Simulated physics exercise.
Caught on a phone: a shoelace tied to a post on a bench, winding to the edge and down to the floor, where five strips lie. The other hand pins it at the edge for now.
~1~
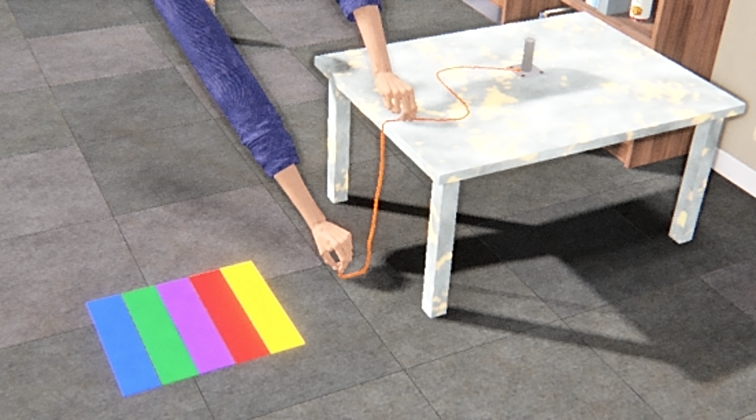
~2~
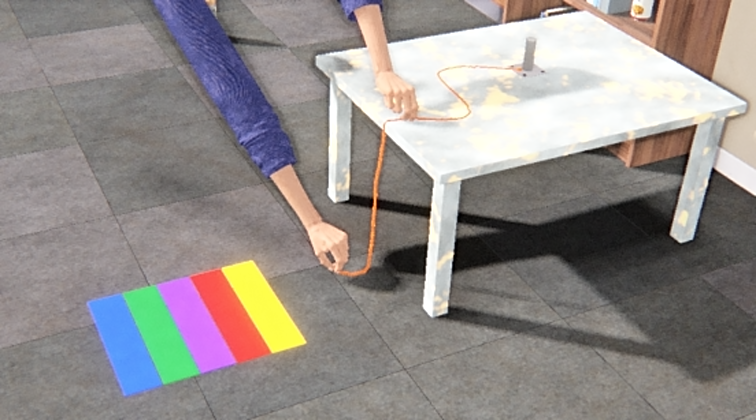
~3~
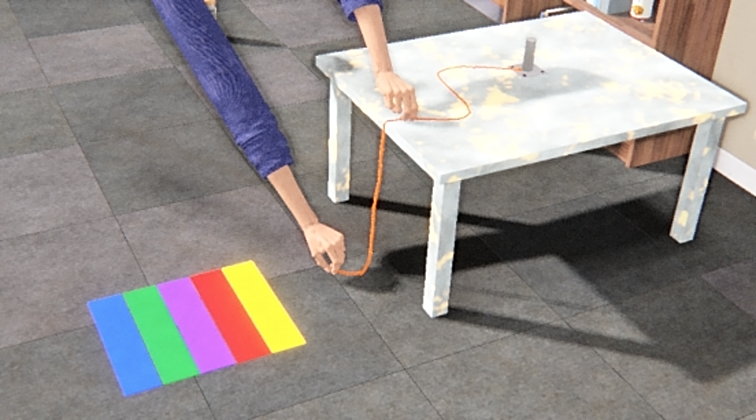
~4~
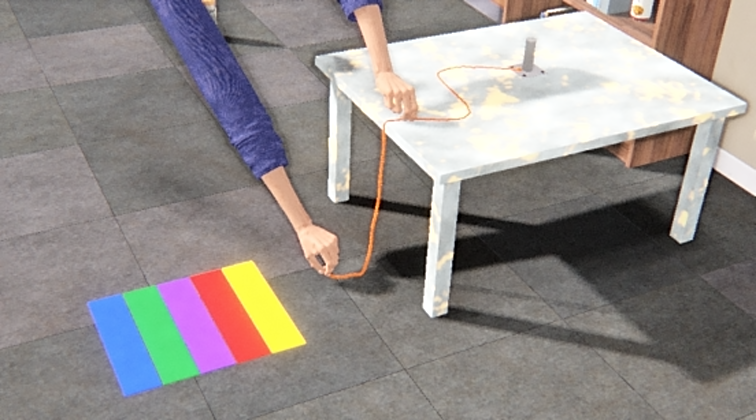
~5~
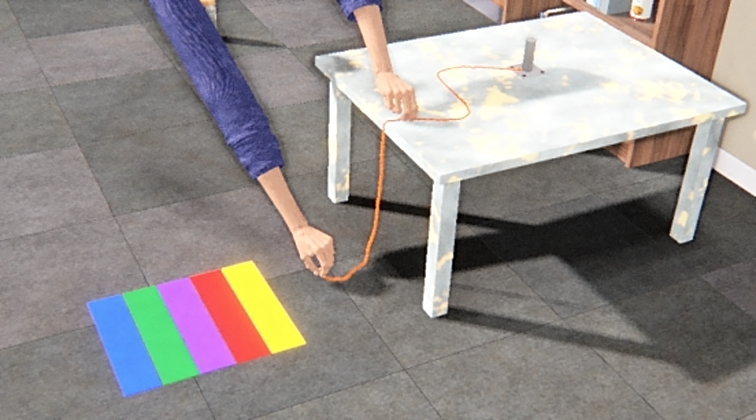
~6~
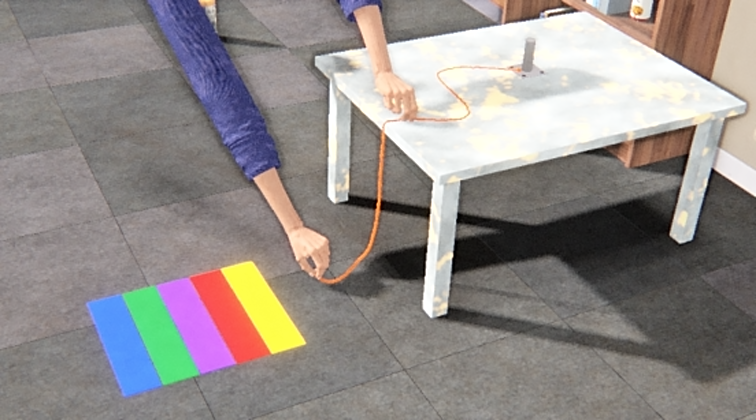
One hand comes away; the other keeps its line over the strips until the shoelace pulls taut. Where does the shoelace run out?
The blue one.
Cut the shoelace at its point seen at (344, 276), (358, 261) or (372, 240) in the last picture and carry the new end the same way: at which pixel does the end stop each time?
The places are (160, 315), (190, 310) and (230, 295).
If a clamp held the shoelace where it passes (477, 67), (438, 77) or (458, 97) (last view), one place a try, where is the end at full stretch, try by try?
The places are (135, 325), (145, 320) and (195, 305).
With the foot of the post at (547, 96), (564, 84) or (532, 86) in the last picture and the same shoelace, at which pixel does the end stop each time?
The places are (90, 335), (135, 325) and (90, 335).
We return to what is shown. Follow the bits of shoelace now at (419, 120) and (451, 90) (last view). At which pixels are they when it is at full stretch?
Near (324, 155) and (415, 102).
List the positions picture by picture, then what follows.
End (339, 268); yellow (278, 332); red (244, 342); purple (209, 352); green (173, 362); blue (135, 373), in the first picture.
End (335, 269); shoelace through (484, 67) (440, 79) (470, 113) (397, 120) (376, 186) (371, 249), in the second picture.
End (331, 270), in the third picture.
End (325, 272); shoelace through (484, 67) (440, 79) (470, 113) (397, 120) (380, 186) (370, 249), in the fourth picture.
End (320, 273), in the fifth picture.
End (316, 275); shoelace through (484, 68) (440, 79) (469, 113) (396, 121) (380, 186) (368, 250), in the sixth picture.
Soon after, end near (186, 309); over purple.
Then, end near (141, 321); over green.
At full stretch, end near (115, 328); over blue. It halts on the blue strip.
